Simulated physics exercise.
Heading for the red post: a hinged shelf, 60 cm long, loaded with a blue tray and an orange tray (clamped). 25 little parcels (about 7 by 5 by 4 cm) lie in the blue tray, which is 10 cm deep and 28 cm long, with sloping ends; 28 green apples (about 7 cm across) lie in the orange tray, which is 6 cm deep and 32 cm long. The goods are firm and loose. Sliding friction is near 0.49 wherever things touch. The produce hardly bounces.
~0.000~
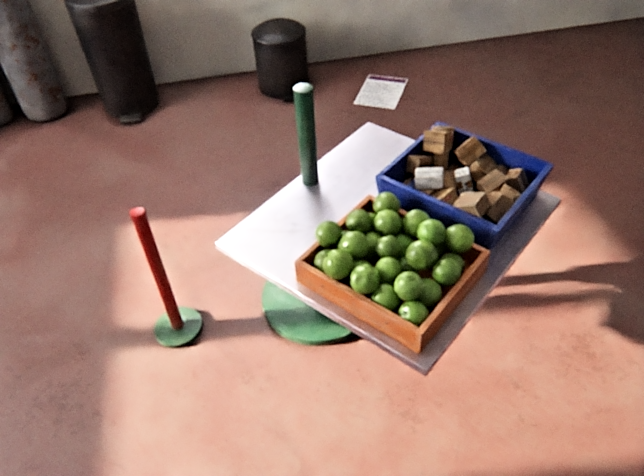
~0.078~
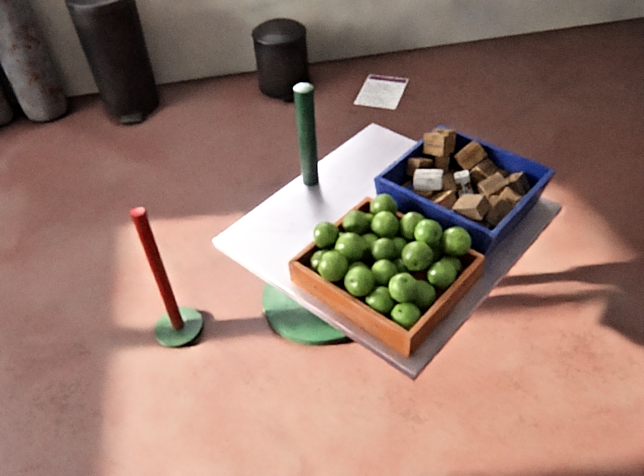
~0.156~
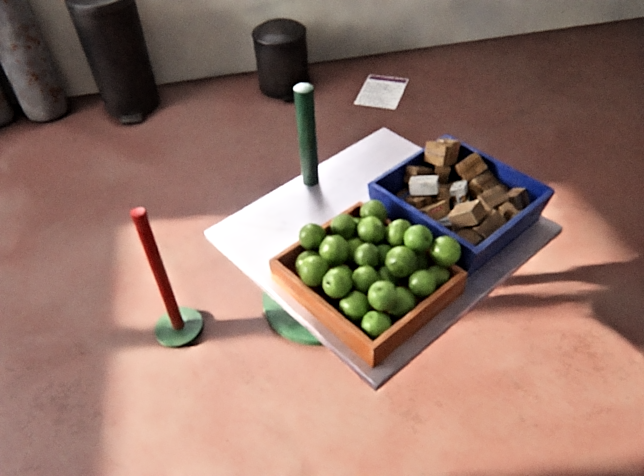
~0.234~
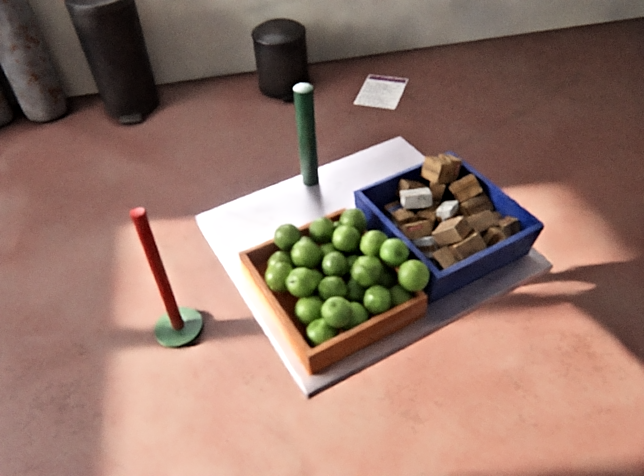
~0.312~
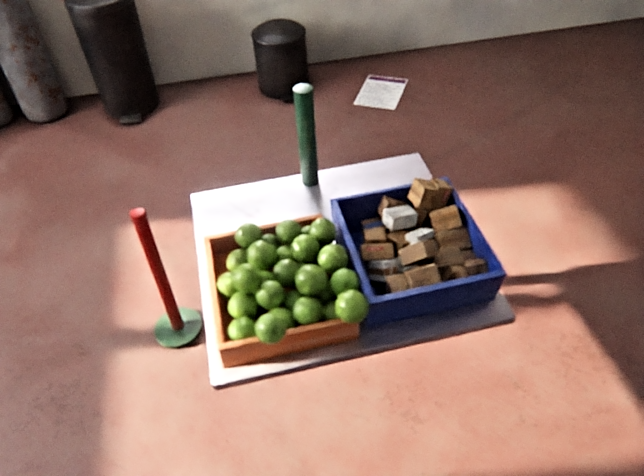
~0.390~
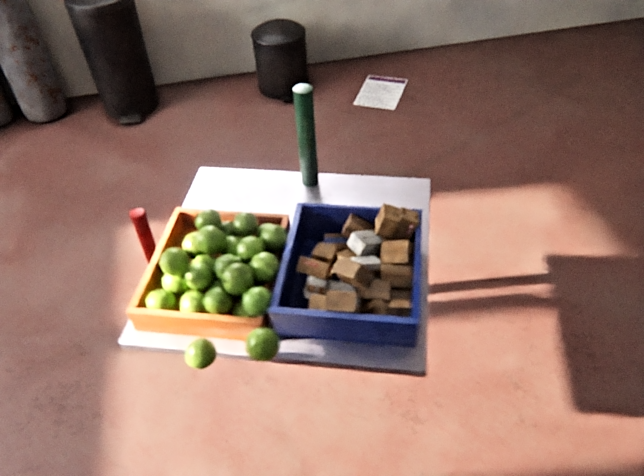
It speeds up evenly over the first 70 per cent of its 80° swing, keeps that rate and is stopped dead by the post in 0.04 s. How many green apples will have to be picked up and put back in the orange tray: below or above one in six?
Out of the orange tray go more than a sixth of the green apples.
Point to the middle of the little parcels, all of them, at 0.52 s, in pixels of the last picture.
Near (271, 279).
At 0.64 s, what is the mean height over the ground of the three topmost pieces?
Roughly 70 cm.
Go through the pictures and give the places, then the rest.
In the first frame (each is followed by its nearest rim corner in this view), orange tray, (418, 330); blue tray (its farthest corner), (440, 123); turned through 0°; none out.
The second frame shows orange tray, (407, 334); blue tray, (443, 126); turned through 2°.
The third frame shows orange tray, (371, 343); blue tray, (448, 136); turned through 9°.
The fourth frame shows orange tray, (307, 351); blue tray, (451, 153); turned through 21°.
The fifth frame shows orange tray, (220, 344); blue tray, (446, 180); turned through 38°; 1 out, the lowest apple at (271, 329).
The sixth frame shows orange tray, (132, 308); blue tray, (420, 212); turned through 59°; 2 out, the lowest apple at (201, 354).
After 0.44 s, the shelf hits the red post.
After 0.52 s, blue tray 25 in, 0 out and orange tray 23 in, 5 out.
After 0.64 s, blue tray 24 in, 1 out and orange tray 19 in, 9 out.
After 0.86 s, blue tray 24 in, 1 out and orange tray 16 in, 12 out.
Outcome (at 1.30 s), blue tray 24 in, 1 out and orange tray 16 in, 12 out. Asked share, 12 of 28, 43 per cent.
